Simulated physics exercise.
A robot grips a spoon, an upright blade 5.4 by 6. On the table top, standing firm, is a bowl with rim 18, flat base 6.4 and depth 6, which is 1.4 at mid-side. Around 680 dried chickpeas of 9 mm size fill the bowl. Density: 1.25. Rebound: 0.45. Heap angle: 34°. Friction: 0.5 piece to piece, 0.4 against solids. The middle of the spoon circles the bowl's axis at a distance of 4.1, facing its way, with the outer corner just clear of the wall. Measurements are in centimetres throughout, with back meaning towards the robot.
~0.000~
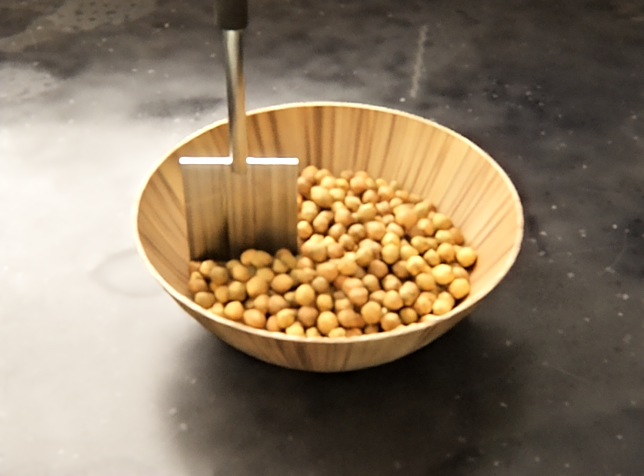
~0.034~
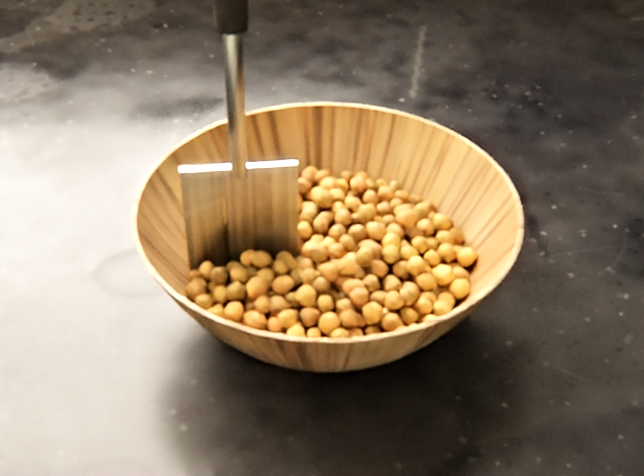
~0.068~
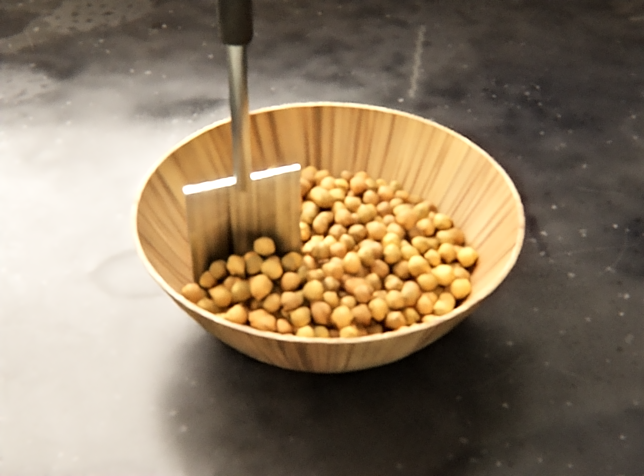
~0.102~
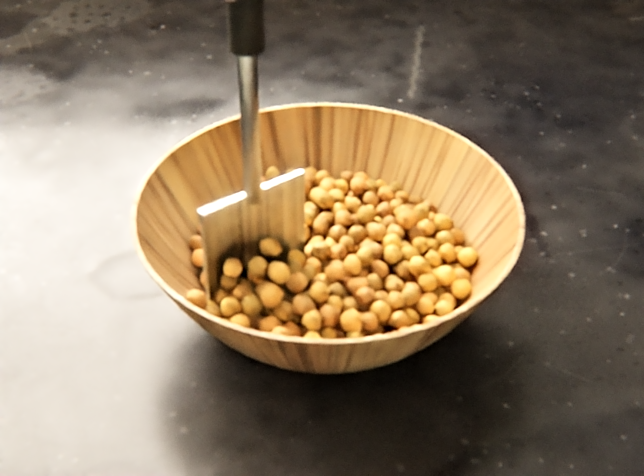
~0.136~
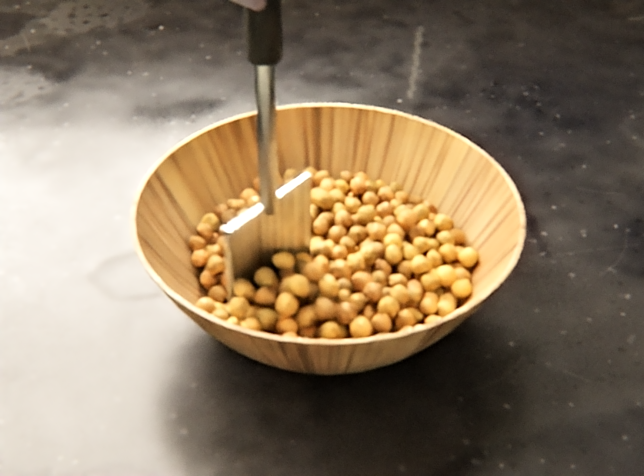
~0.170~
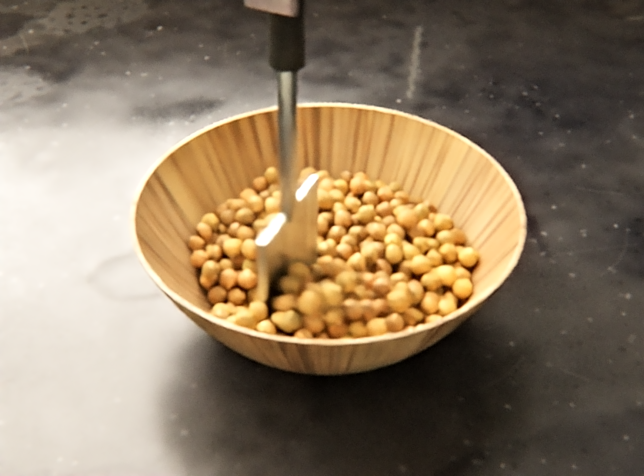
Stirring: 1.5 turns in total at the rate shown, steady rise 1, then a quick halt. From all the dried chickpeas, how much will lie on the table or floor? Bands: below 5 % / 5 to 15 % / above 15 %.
Between 5 and 15 %.
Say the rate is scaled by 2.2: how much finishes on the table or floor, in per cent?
Estimated share: Near 30 per cent.
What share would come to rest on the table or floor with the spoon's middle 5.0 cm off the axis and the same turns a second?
Around 0 in a hundred.
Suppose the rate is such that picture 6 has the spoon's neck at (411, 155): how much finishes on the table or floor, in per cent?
About 30 per cent.
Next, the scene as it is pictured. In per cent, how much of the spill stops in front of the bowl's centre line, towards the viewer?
Close to 30 percent, I reckon.
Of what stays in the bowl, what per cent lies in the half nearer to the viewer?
About 50 %.
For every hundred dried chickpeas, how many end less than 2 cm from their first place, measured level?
I'd guess close to 40 percent of the load.
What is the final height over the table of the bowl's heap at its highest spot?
Around 6.0 cm above the table.
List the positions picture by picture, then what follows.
In the first frame, spoon neck at (238, 134), 0° round; upper third of the load around (337, 252), from x 195 to 465, top at y 175; 682 in the bowl.
In the second frame, spoon neck at (238, 139), 6° round; upper third of the load around (337, 252), from x 195 to 465, top at y 175.
In the third frame, spoon neck at (242, 151), 21° round; upper third of the load around (329, 262), from x 190 to 465, top at y 175.
In the fourth frame, spoon neck at (252, 163), 35° round; upper third of the load around (328, 265), from x 195 to 470, top at y 175.
In the fifth frame, spoon neck at (268, 173), 50° round; upper third of the load around (335, 270), from x 195 to 470, top at y 175.
In the sixth frame, spoon neck at (289, 180), 65° round; upper third of the load around (341, 271), from x 195 to 470, top at y 175; 682 in the bowl.
By 0.60 s, 251° round, highest piece 9 above the table; 656 in the bowl, 18 on the table or floor, 8 in flight or on the tool.
By 1.03 s, 78° round, highest piece 7 above the table; 630 in the bowl, 51 on the table or floor, 1 in flight or on the tool.
By 1.45 s, 180° round, highest piece 6 above the table; 626 in the bowl, 56 on the table or floor.
By 2.15 s, 180° round, highest piece 6 above the table; 626 in the bowl, 56 on the table or floor.
Final count, 626 in the bowl, 56 on the table or floor. That is 8 % on the table or floor.
